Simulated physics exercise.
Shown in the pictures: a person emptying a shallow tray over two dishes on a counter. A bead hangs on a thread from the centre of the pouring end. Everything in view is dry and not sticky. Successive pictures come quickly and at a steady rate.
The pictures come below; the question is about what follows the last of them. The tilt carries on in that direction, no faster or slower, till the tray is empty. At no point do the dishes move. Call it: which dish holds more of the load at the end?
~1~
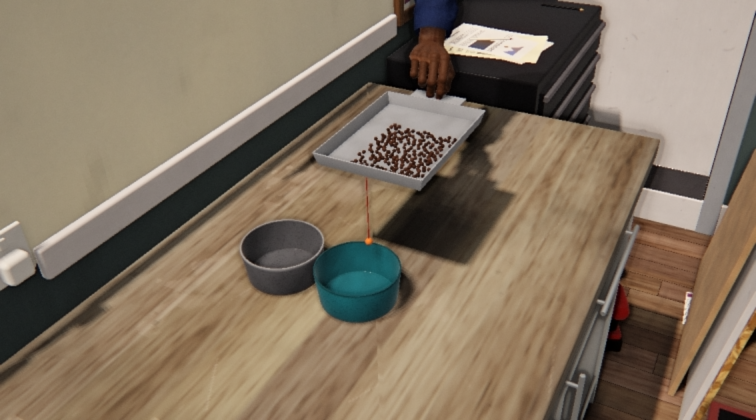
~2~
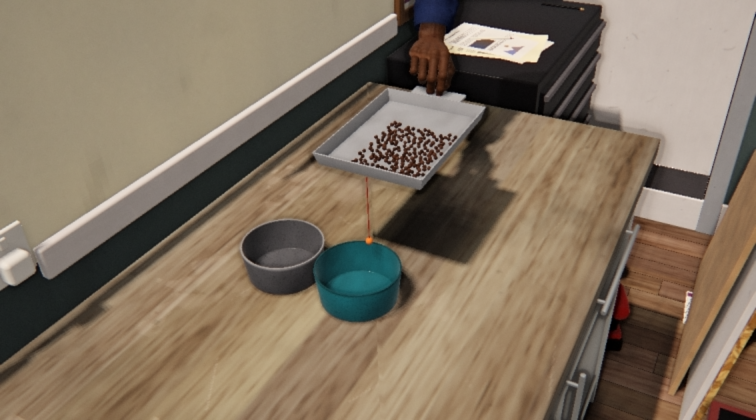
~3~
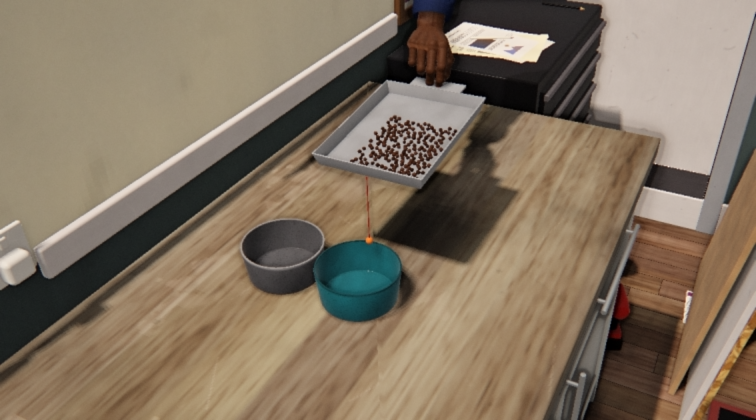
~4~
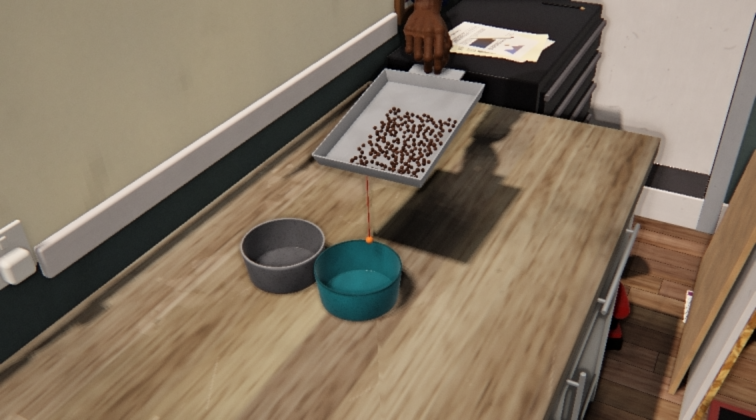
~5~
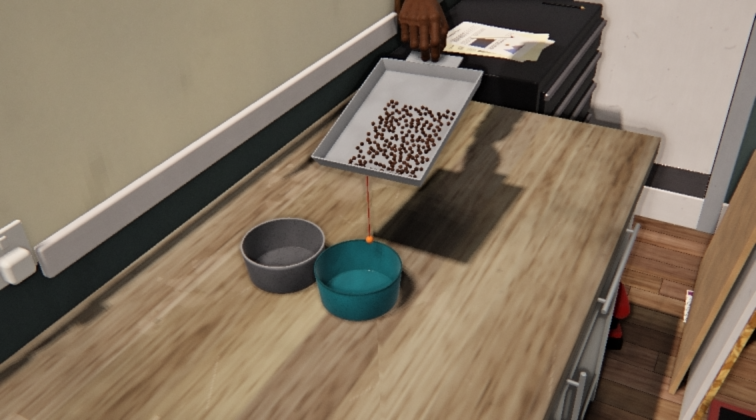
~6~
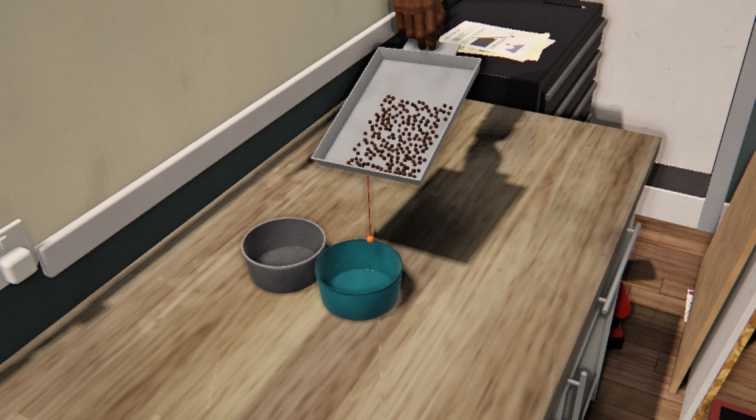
The right one holds more.
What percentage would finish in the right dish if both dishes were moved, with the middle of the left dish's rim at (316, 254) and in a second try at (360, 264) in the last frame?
About 30 and 0 per cent respectively.
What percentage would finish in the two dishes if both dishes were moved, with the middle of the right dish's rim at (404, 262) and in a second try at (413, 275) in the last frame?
About 70 and 90 per cent.
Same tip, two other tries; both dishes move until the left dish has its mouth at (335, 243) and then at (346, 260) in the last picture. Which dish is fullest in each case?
The dish to the left at the first, the dish to the left at the second.
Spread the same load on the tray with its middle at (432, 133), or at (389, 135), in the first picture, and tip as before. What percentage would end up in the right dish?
Estimate: 60 % first, 50 % second.
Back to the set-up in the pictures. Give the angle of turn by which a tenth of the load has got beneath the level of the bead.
The angle is roughly 100° at that point.
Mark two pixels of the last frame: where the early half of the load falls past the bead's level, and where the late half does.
Early half (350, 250), late half (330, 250).
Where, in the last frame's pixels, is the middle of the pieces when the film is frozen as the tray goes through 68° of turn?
The load's middle is around (365, 166).
Soon, tray tipped steeply; nearly all on the tray; a stray few in the air.
A while on, tray tipped past a quarter turn; about a quarter on the tray; about a quarter in the right dish; a small part in the left dish; about half in the air.
Towards the end, tray tipped past a quarter turn; about two thirds in the right dish; about a quarter in the left dish; a stray few outside both.
Finally, tray tipped past a quarter turn; about two thirds in the right dish; about a quarter in the left dish; a stray few outside both.
